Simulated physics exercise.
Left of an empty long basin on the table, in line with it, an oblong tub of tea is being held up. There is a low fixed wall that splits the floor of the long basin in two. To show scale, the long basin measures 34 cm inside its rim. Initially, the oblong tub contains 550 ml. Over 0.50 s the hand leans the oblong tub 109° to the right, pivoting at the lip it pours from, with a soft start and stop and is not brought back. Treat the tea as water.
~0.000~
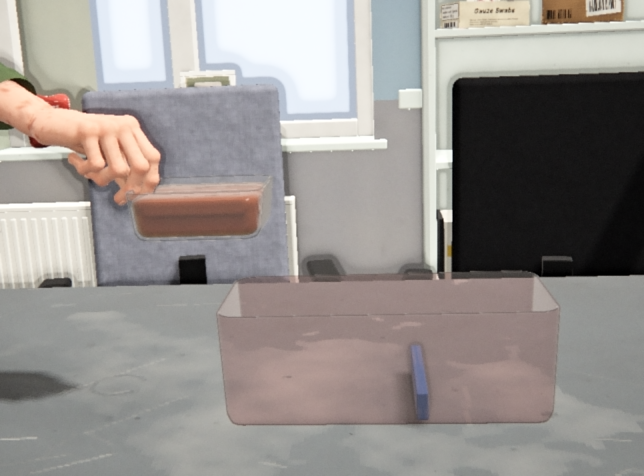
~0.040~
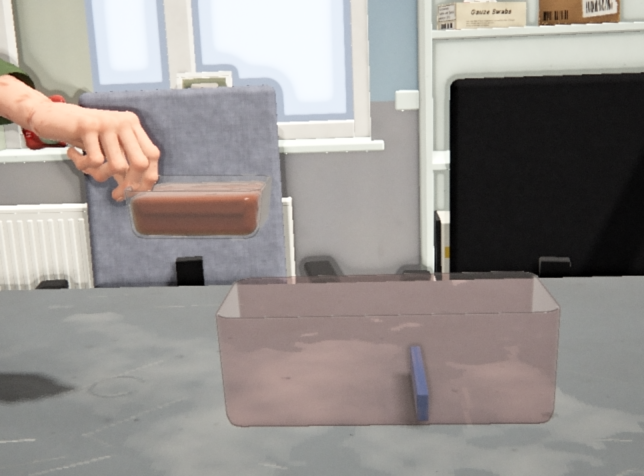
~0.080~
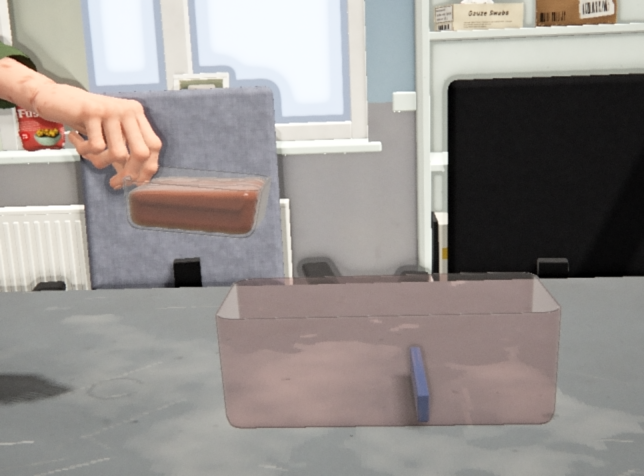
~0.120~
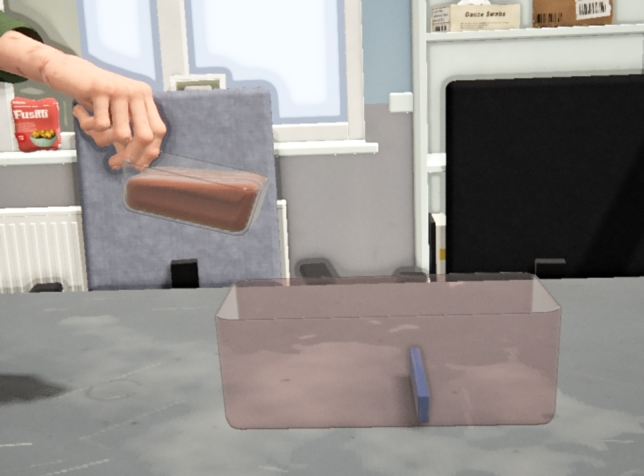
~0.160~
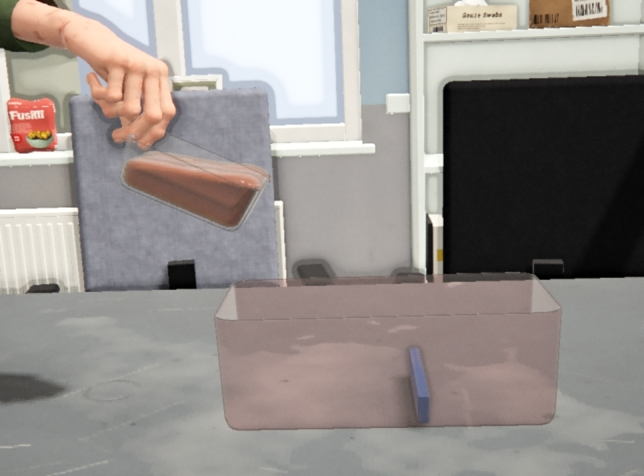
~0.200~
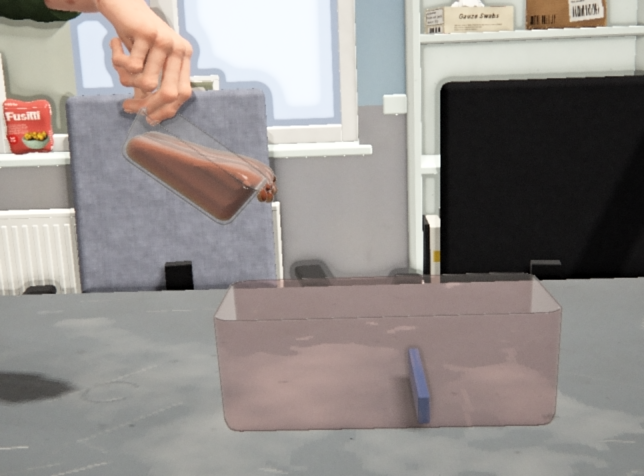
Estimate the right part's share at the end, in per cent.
Roughly 21 per cent is in the right part.
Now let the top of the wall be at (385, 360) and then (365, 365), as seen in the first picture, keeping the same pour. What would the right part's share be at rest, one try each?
50 then 60 %.
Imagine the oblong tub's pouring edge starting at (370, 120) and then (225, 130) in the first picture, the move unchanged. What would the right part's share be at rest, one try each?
Near 60 in a hundred on the first go and near 15 in a hundred on the second.
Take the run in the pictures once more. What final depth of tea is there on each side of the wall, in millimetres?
On the left it stands about 14 mm, on the right about 6 mm.
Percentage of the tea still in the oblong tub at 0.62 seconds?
I reckon near 0 per cent still sits there.
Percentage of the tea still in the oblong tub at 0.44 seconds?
About 12 per cent.
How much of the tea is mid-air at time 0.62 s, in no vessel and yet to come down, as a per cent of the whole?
Around 10 percent of it is airborne.
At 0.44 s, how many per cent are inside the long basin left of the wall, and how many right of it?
I'd say some 20 on the left and some 0 on the right.
By 0.44 s the tilt is 105° and 12 per cent is still to pour, 20 is left of the wall and 0 right of it.
By 0.62 s the tilt is 109° and 0 per cent is still to pour, 72 is left of the wall and 17 right of it.
By 0.80 s the tilt is 109° and 0 per cent is still to pour, 73 is left of the wall and 16 right of it.
By 1.00 s the tilt is 109° and 0 per cent is still to pour, 76 is left of the wall and 16 right of it.
At rest 72 per cent lies left of the wall, 21 right of it and 8 outside.
